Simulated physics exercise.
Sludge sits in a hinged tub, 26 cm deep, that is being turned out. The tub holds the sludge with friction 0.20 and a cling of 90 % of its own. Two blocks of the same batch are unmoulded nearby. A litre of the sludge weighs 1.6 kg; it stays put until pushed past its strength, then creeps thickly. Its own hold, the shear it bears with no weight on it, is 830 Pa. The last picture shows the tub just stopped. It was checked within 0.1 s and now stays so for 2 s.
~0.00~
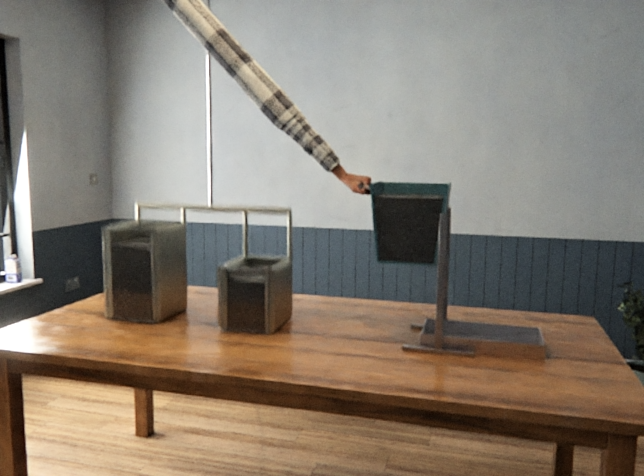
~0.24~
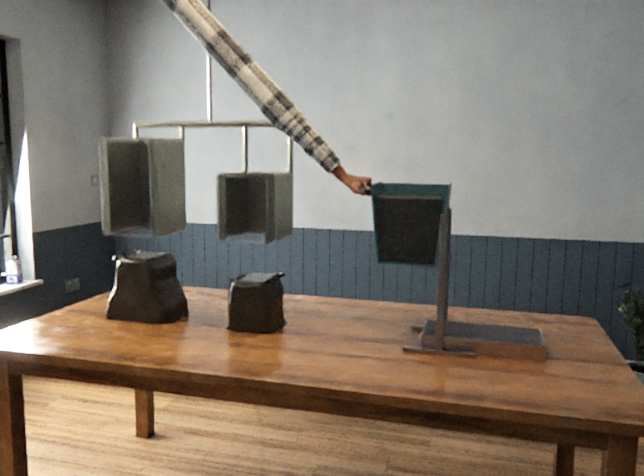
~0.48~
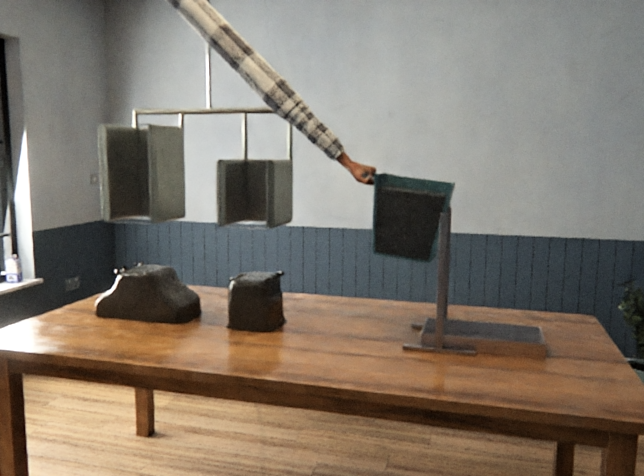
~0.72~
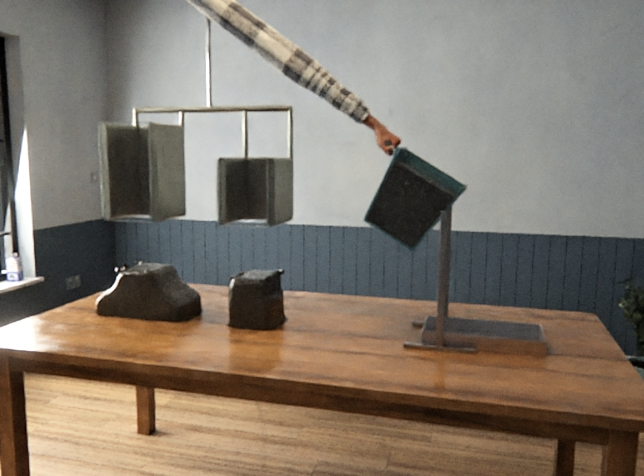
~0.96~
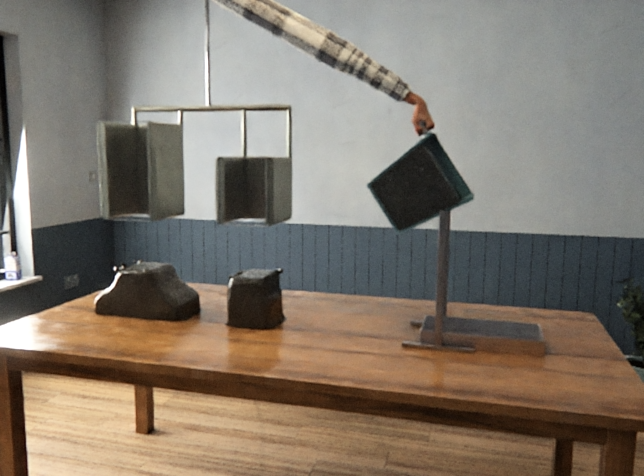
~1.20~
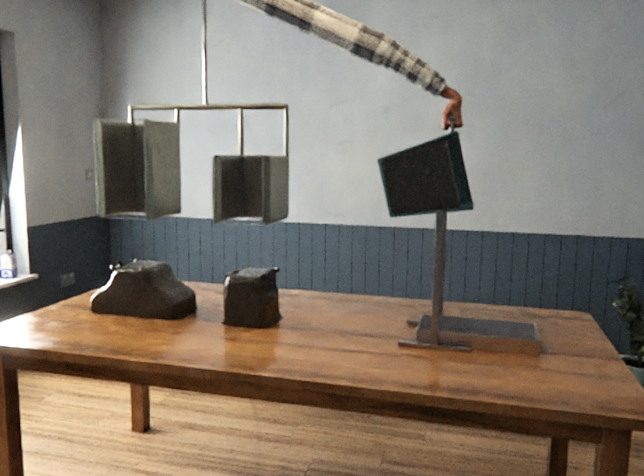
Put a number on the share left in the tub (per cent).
Close to 100 per cent.
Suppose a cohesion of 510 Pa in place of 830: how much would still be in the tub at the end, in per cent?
In that case some 95 per cent.
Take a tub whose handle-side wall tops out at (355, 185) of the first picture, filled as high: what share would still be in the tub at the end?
Then about 100 %.
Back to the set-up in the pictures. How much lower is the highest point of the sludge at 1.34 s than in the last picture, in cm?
Roughly 0 cm.
By 1.34 s, the tub is at 76 degrees and holds 100 %.
By 1.51 s, the tub is at 76 degrees and holds 100 %.
By 1.68 s, the tub is at 76 degrees and holds 100 %.
By 1.85 s, the tub is at 76 degrees and holds 100 %.
By 3.20 s, at the end, the tub is at 76 degrees and holds 100 %.
